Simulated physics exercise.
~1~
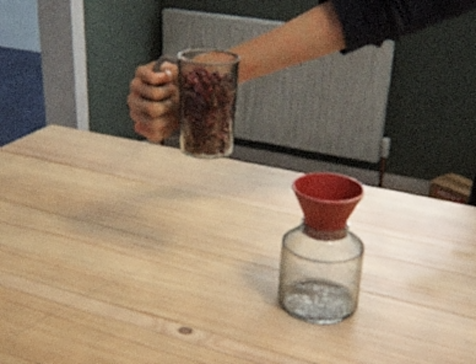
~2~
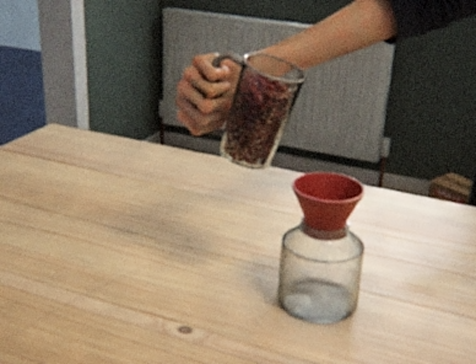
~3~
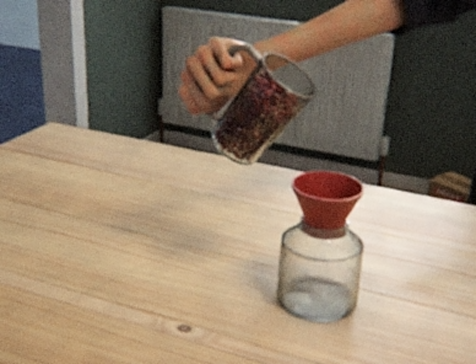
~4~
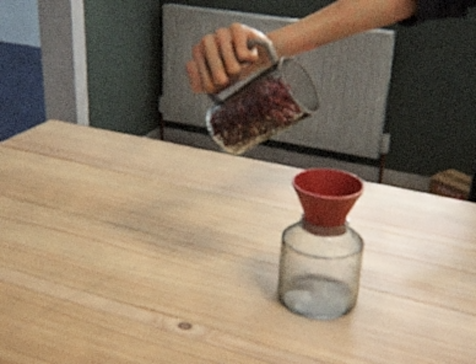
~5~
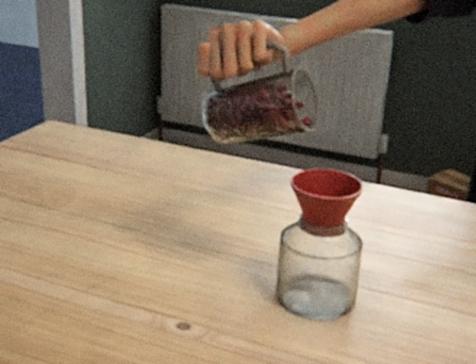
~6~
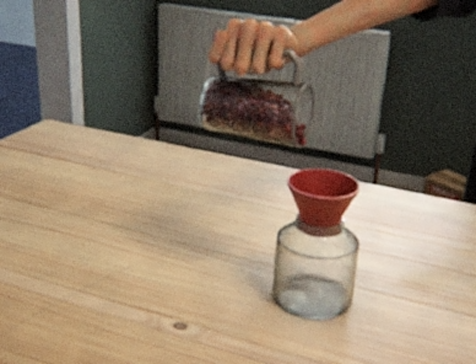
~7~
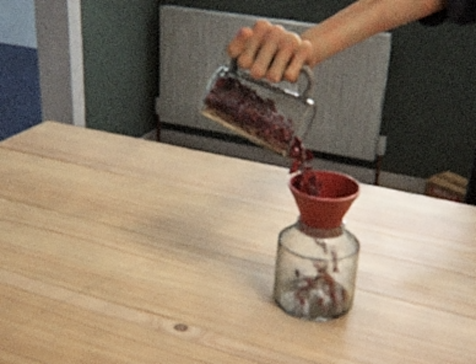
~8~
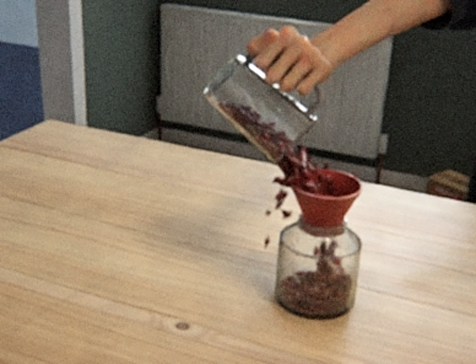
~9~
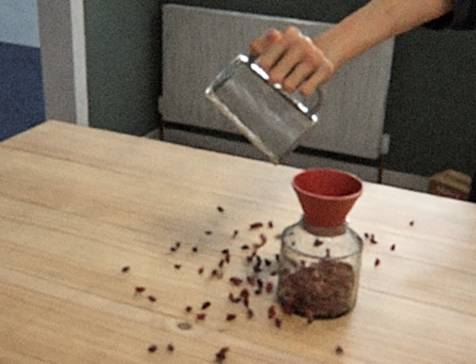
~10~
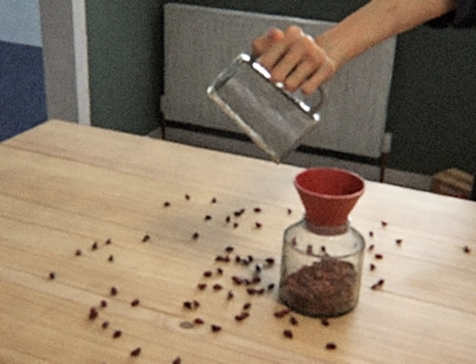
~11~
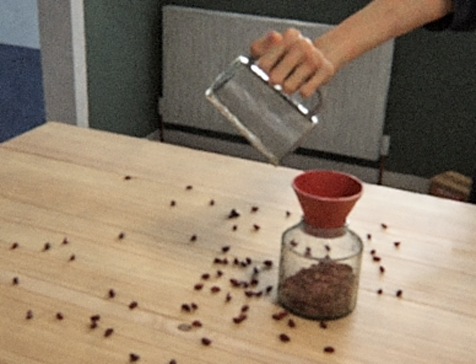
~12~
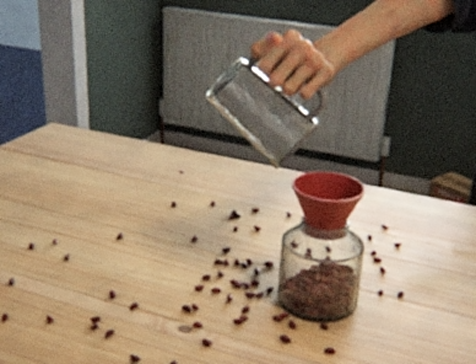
In the video, a hand tips a clear measuring cup of dark red beans over a red funnel in a glass jar on a wooden table; most beans fall into the jar, while some scatter across the tabletop, and the emptied cup stays tilted above.
